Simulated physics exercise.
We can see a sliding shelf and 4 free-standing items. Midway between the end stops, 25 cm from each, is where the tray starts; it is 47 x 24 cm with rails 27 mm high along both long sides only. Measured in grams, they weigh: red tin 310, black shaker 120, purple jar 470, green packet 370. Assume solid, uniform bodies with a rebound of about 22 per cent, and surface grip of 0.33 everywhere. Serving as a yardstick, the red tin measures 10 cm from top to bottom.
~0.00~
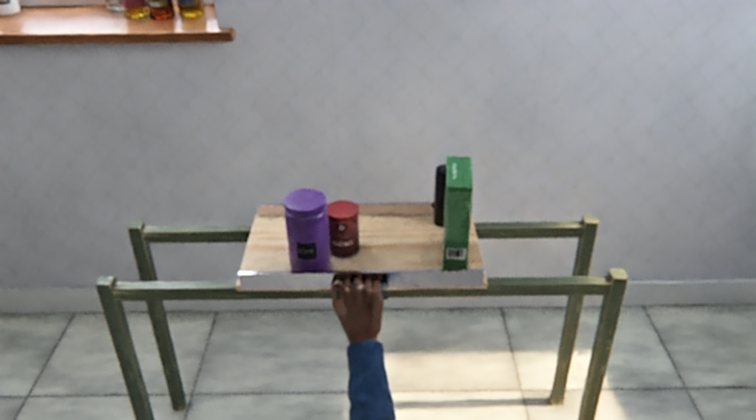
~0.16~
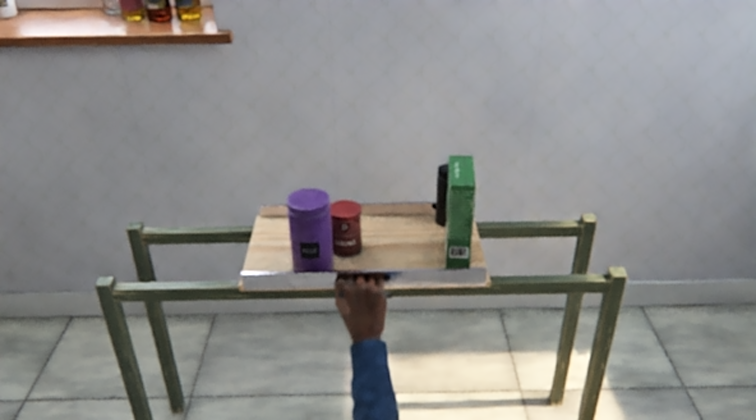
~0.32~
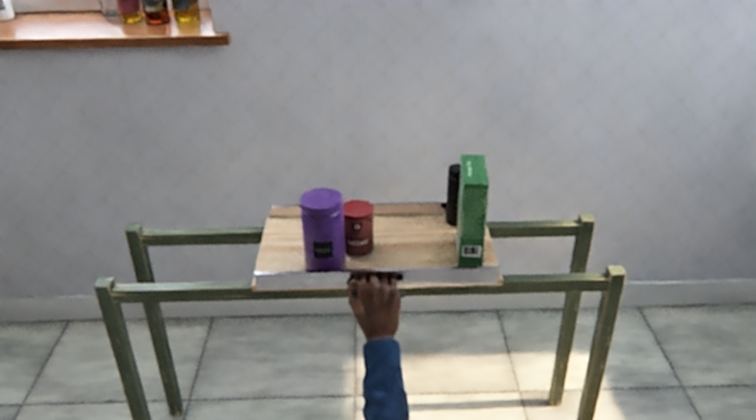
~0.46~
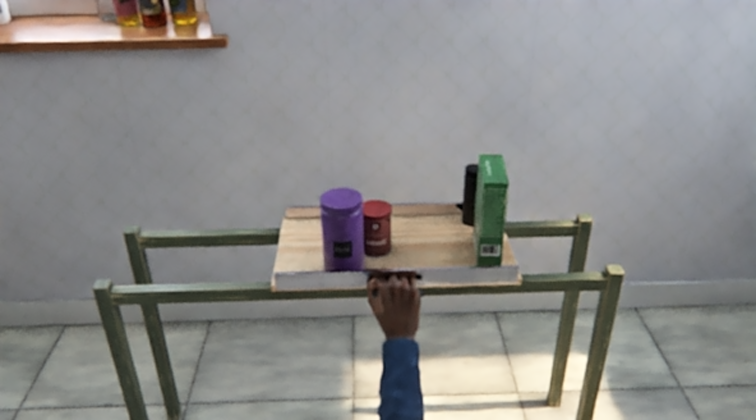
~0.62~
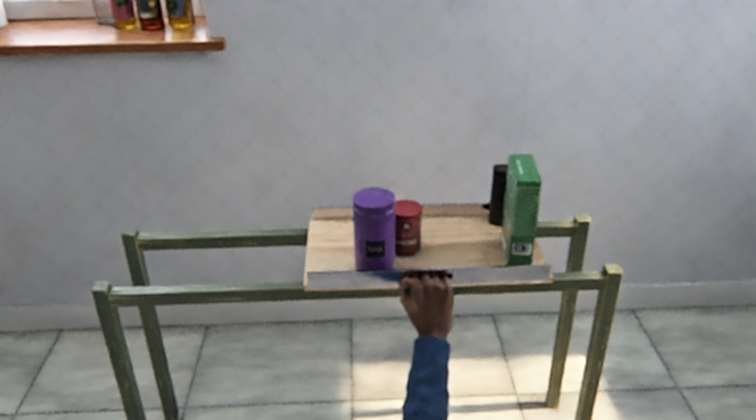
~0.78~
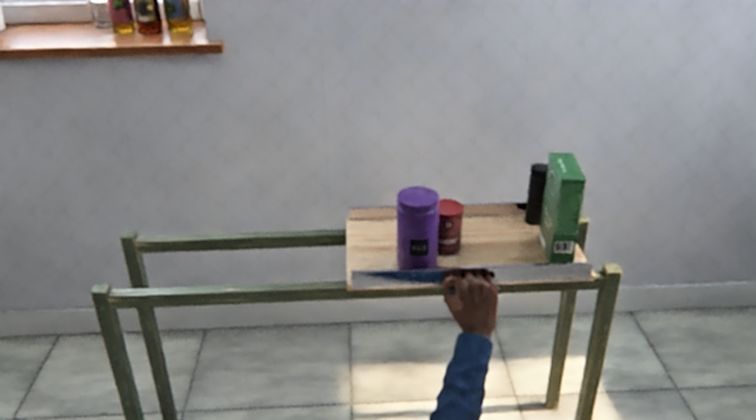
A hand in a blue sleeve grips the front edge of a wooden tray resting on a green metal frame, seen from the front and slightly above in a room with a grey wall, pale floor tiles and a windowsill of bottles. A purple jar and a red tin stand left, a black container and a green packet right. The hand slides the tray rightward, slowly then faster, the items riding along upright.
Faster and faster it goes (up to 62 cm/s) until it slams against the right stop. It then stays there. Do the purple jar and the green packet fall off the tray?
The purple jar is retained; the green packet is shed.
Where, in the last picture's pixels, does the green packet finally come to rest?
Around pixel (619, 405).
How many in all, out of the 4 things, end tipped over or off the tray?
In total, 2.
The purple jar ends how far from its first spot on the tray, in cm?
5 cm.
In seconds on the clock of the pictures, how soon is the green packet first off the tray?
At about 1.0 s.
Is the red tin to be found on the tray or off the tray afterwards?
When everything stops, the red tin is still in bounds.
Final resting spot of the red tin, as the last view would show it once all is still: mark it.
About (486, 227).
By 1.28 s, tray moved 25 cm right; green packet now off the tray; purple jar 5 cm from its spot near (458, 230); black shaker tilted 18°.
By 1.98 s, tray moved 25 cm right; black shaker now off the tray; purple jar 5 cm from its spot near (458, 230); red tin 5 cm from its spot.
When it is over (2.4 s), off the tray, black shaker and green packet; not toppled but over 5 cm from the start, red tin; the last one within 5 cm of the start. In the last view, purple jar near (458, 230), green packet near (619, 405).
